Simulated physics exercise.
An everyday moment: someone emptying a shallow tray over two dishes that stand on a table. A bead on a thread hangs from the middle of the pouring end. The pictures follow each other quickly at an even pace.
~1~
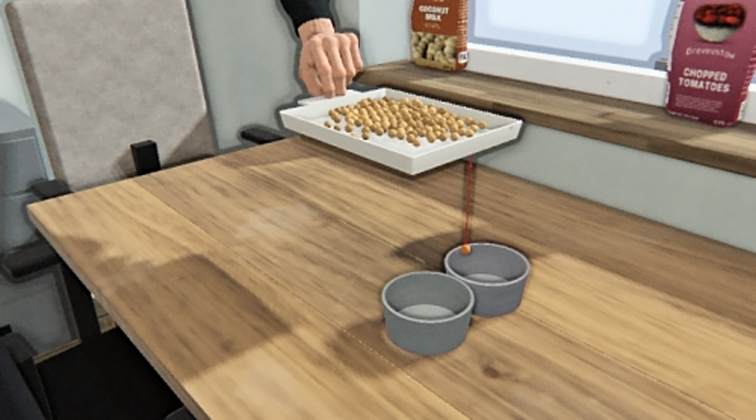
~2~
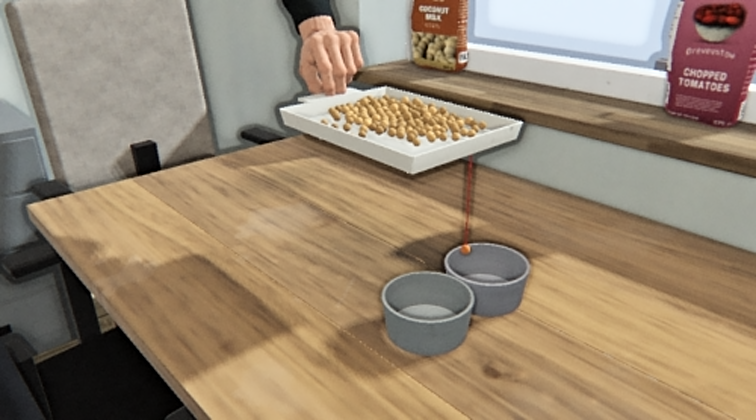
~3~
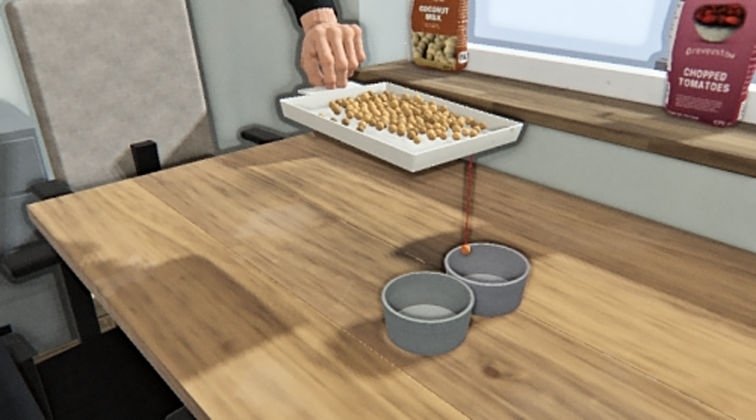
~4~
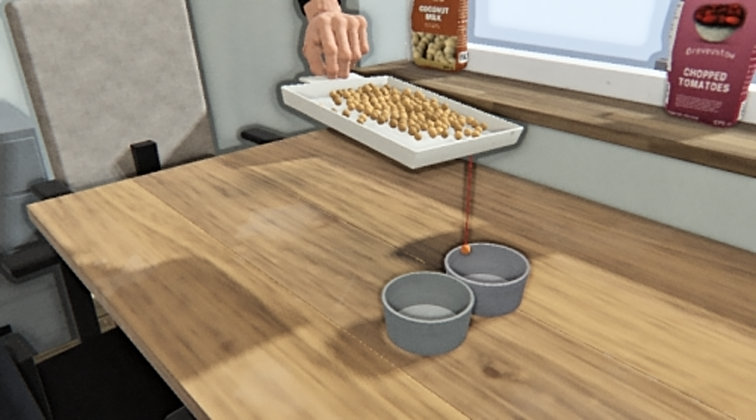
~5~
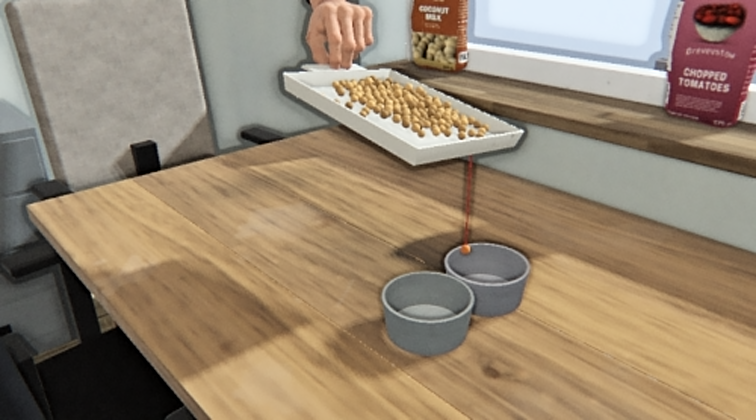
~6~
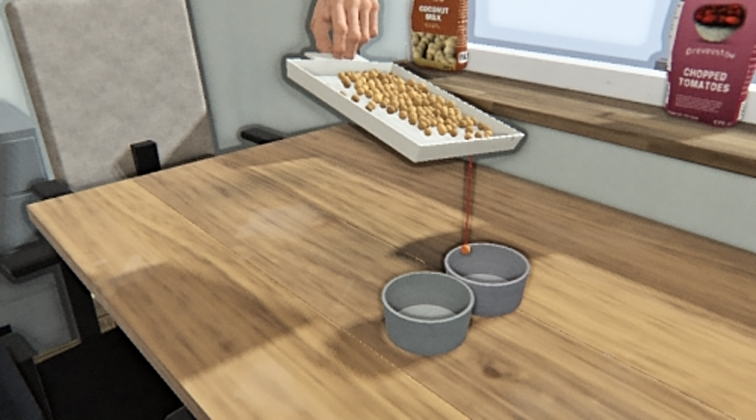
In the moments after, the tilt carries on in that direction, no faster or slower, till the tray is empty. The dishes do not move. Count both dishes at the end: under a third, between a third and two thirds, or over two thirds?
They take under a third between them.
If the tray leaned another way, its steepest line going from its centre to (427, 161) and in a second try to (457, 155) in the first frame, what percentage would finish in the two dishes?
Near 80 % and 50 %.
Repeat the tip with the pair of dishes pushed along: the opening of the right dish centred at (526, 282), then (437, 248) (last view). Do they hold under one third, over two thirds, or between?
One: Less than a third. Two: Below one third.
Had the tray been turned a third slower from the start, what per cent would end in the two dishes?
About 10 per cent.
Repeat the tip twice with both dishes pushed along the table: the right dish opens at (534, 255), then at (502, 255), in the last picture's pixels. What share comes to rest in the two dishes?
About 60 and 40 per cent.
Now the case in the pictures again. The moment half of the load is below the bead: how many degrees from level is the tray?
At about 85°.
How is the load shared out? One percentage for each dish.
About: Left dish 0, right dish 10 per cent.
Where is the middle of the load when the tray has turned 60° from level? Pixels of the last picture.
Close to (483, 118).
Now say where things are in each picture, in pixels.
The first frame shows corners of the pouring end (413, 156) and (517, 121), level; middle of the load (400, 120), round wooden beads; left dish (460, 329); right dish (519, 292); bead on its thread (465, 249).
The second frame shows corners of the pouring end (413, 155) and (517, 122), level; middle of the load (409, 118).
The third frame shows corners of the pouring end (414, 153) and (518, 124), tipped barely, lowest at the right corner; middle of the load (404, 108), just a few on the move.
The fourth frame shows corners of the pouring end (416, 150) and (519, 127), tipped a little, lowest at the right corner; middle of the load (406, 103), about a tenth on the move.
The fifth frame shows corners of the pouring end (418, 146) and (519, 130), tipped a little, lowest at the right corner; middle of the load (408, 99), about a tenth on the move.
The sixth frame shows corners of the pouring end (420, 144) and (519, 133), tipped clearly, lowest at the right corner; middle of the load (412, 96), roughly half on the move; left dish (460, 329); right dish (519, 292).
Just after the last frame, tray tipped steeply; almost all on the tray; just a few outside both; about a tenth in the air.
A moment on, tray tipped right over; about a tenth on the tray; about a tenth in the right dish; roughly two thirds outside both; about a tenth in the air.
Further on, tray tipped past a quarter turn; about a tenth in the right dish; the larger part outside both.
When it is over, tray tipped past a quarter turn; not one in the left dish; about a tenth in the right dish; the larger part outside both.
